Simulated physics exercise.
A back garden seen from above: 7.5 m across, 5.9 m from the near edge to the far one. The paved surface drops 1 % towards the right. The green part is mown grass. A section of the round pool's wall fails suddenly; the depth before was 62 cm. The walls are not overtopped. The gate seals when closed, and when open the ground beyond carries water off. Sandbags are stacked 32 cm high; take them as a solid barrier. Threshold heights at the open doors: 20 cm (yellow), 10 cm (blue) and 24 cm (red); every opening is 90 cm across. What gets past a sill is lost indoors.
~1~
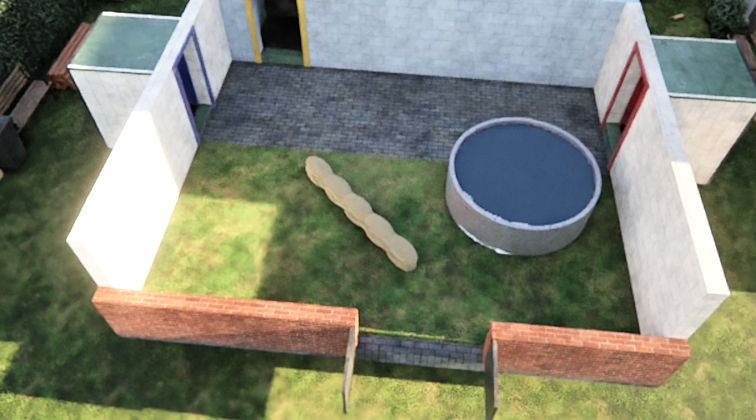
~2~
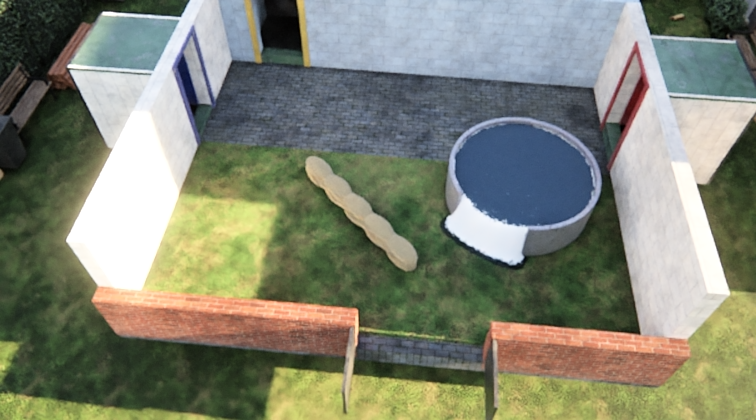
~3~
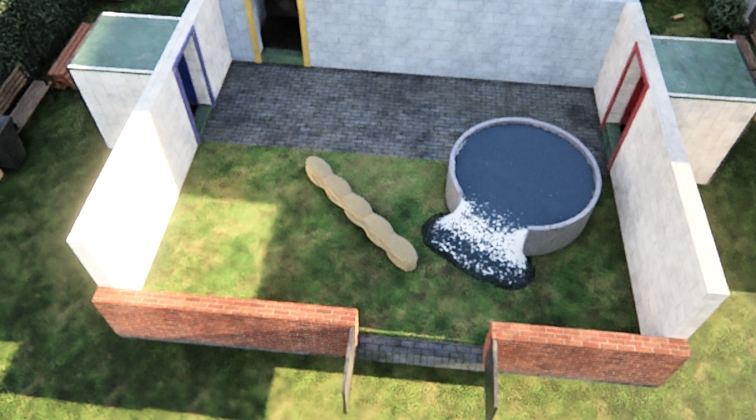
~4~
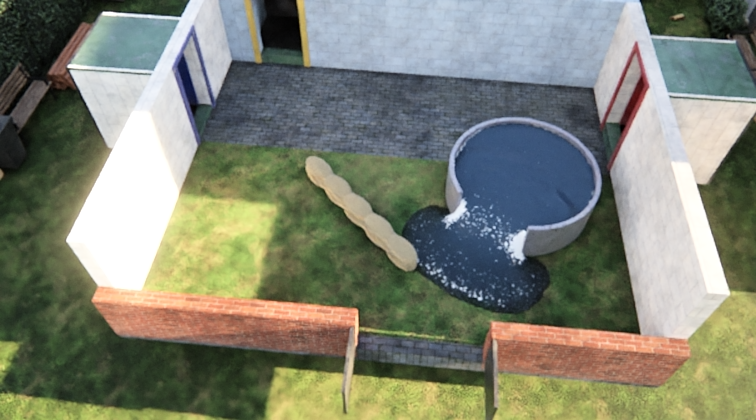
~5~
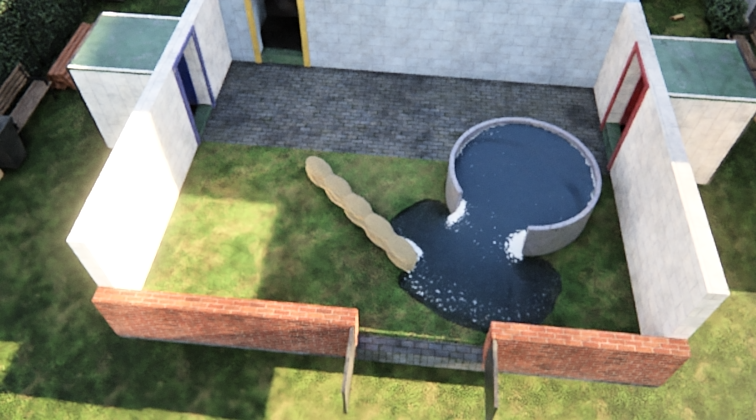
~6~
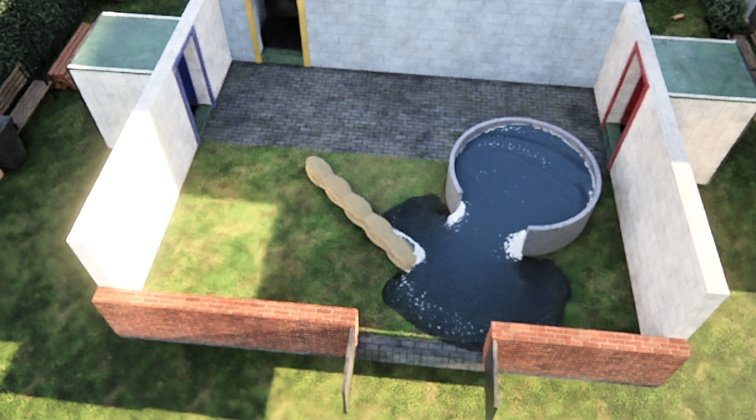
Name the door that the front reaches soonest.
It arrives first at the red door.
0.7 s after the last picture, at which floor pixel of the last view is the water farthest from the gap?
Near (340, 331).
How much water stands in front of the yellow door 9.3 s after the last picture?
Roughly 1.0 cm deep.
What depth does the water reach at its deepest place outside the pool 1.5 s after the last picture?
Up to some 27 cm.
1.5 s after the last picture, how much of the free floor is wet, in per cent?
About 25 per cent.
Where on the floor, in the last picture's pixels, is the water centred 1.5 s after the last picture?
Near (494, 226).
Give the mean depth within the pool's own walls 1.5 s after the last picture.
About 33 cm.
A moment later water covers 15 % of the floor and is deepest (34 cm) near (420, 255); yellow door not reached, blue door not reached, red door not reached.
Soon after water covers 25 % of the floor and is deepest (27 cm) near (420, 255); yellow door not reached, blue door not reached, red door not reached.
Next water covers 40 % of the floor and is deepest (18 cm) near (420, 255); yellow door not reached, blue door not reached, red door not reached.
Later on water covers 60 % of the floor and is deepest (10 cm) near (630, 359); yellow door not reached, blue door not reached, red door reached 5.2 s after the last picture.
At the end water covers 75 % of the floor and is deepest (8 cm) near (617, 358); yellow door not reached, blue door not reached, red door reached 5.2 s after the last picture.
